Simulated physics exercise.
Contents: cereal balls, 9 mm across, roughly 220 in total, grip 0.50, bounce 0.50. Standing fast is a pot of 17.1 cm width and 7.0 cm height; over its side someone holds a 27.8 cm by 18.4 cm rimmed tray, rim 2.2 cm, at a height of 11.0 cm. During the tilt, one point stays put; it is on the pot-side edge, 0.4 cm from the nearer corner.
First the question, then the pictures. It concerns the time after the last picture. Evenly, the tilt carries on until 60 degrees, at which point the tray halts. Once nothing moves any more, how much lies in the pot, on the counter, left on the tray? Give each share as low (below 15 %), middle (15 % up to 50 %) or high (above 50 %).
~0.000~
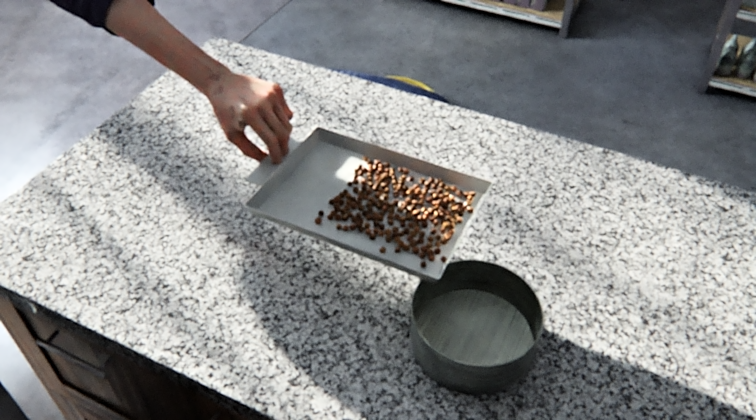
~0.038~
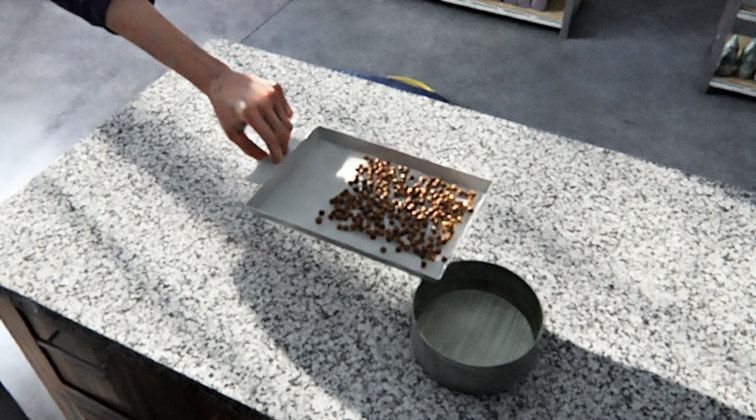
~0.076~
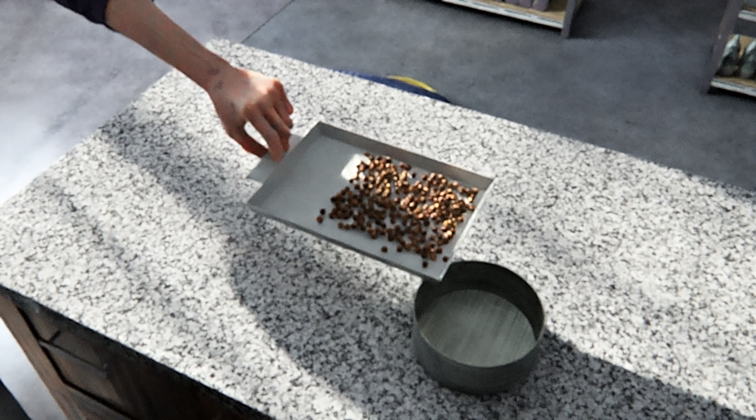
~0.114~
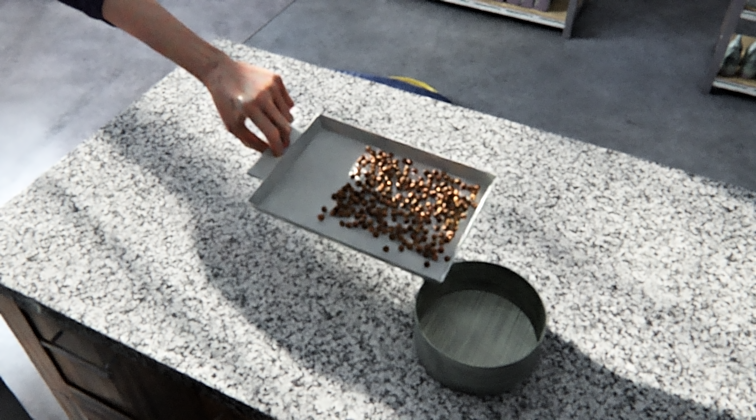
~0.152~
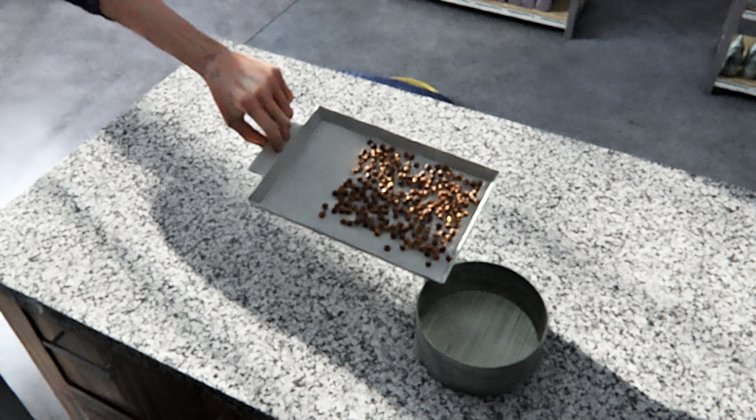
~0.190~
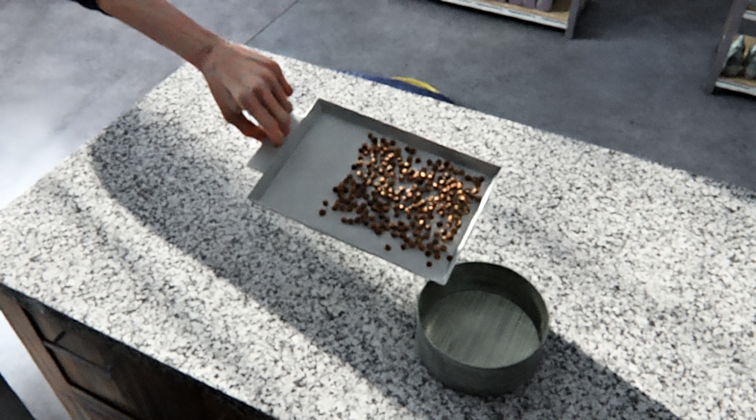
Pot - low, counter - low, tray - high.
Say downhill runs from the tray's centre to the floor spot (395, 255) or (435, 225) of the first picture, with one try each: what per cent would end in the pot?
I'd put it at about 20 per cent for the first tilt and about 5 per cent for the second.
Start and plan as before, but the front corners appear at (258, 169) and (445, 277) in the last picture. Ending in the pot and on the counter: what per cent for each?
Pot 30 % / counter 5 %.
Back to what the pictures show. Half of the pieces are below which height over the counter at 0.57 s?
I'd say near 18 cm.
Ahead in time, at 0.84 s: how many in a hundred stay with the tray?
Close to 95 in a hundred.
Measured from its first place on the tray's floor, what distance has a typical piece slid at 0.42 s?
About 3 cm.
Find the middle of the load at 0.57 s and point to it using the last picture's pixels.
I reckon close to (407, 230).
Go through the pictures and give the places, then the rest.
The first picture shows tray tilt 0 degrees, front corners at (252, 203) and (435, 272); middle of the pieces at (404, 205); pot at (477, 309).
The second picture shows tray tilt 1 degrees, front corners at (252, 203) and (436, 272); middle of the pieces at (404, 205).
The third picture shows tray tilt 3 degrees, front corners at (253, 202) and (437, 273); middle of the pieces at (406, 203).
The fourth picture shows tray tilt 6 degrees, front corners at (254, 200) and (439, 274), lowest corner right front; middle of the pieces at (407, 200).
The fifth picture shows tray tilt 10 degrees, front corners at (254, 197) and (440, 276), lowest corner right front; middle of the pieces at (409, 196).
The sixth picture shows tray tilt 14 degrees, front corners at (254, 195) and (441, 277), lowest corner right front; middle of the pieces at (410, 193); pot at (483, 310). Its pace works out near 105 degrees a second.
After 0.42 s, tilt 38 degrees; the tray holds 100 %, the pot 0 %.
After 0.57 s, tilt 53 degrees; the tray holds 100 %, the pot 0 %.
Then, at 0.84 s, tilt 60 degrees; the tray holds 95 %, the pot 0 %.
At rest (1.8 s), pot 10 %, counter 5 %, tray 85 %.
